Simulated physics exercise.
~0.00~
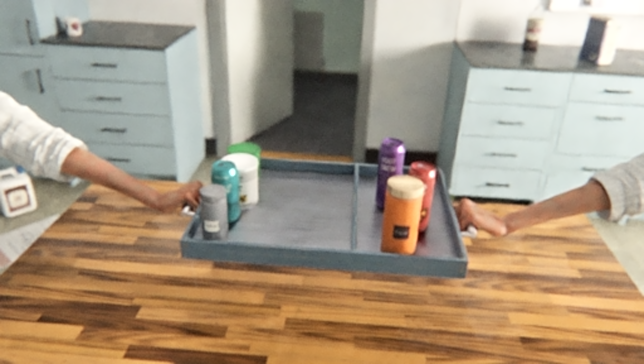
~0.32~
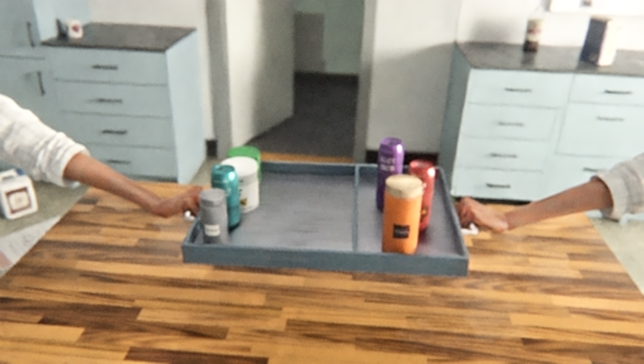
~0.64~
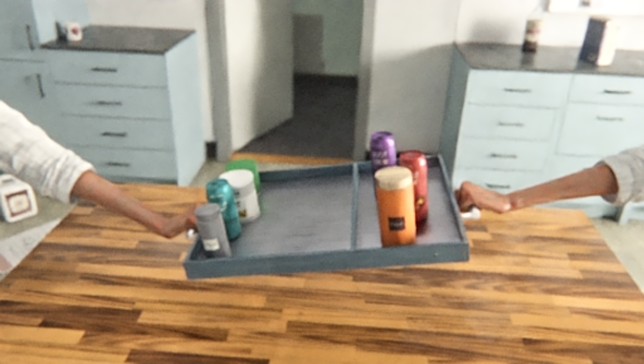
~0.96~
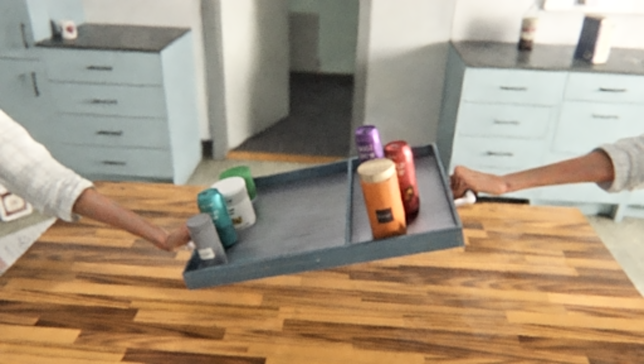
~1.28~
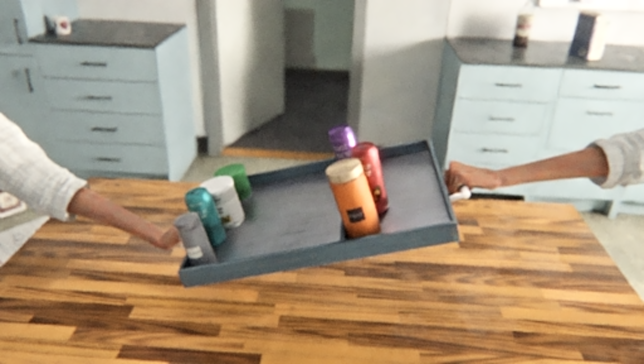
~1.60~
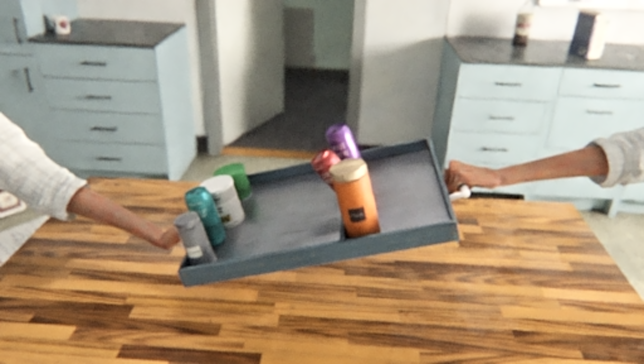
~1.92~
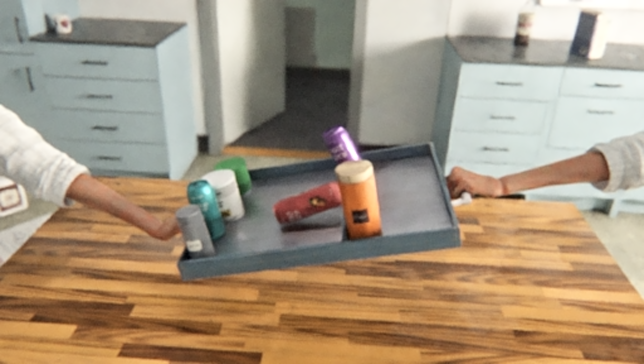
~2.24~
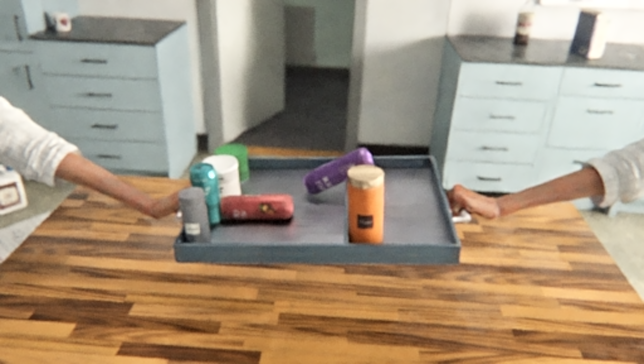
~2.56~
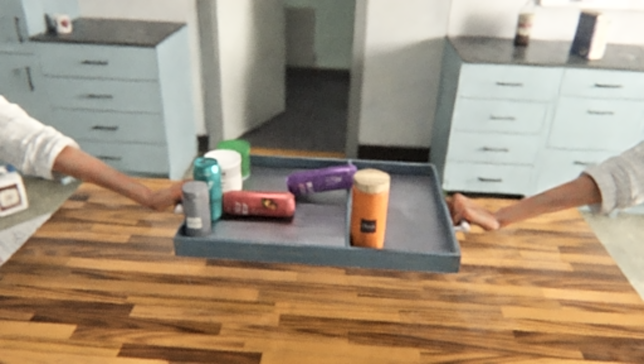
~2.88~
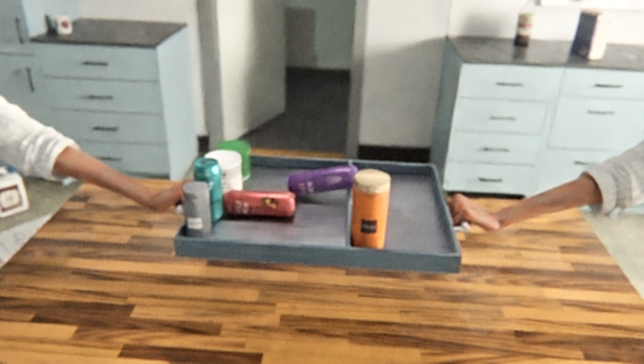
A tray held by two hands tips left and levels, leaving red and purple cans toppled.
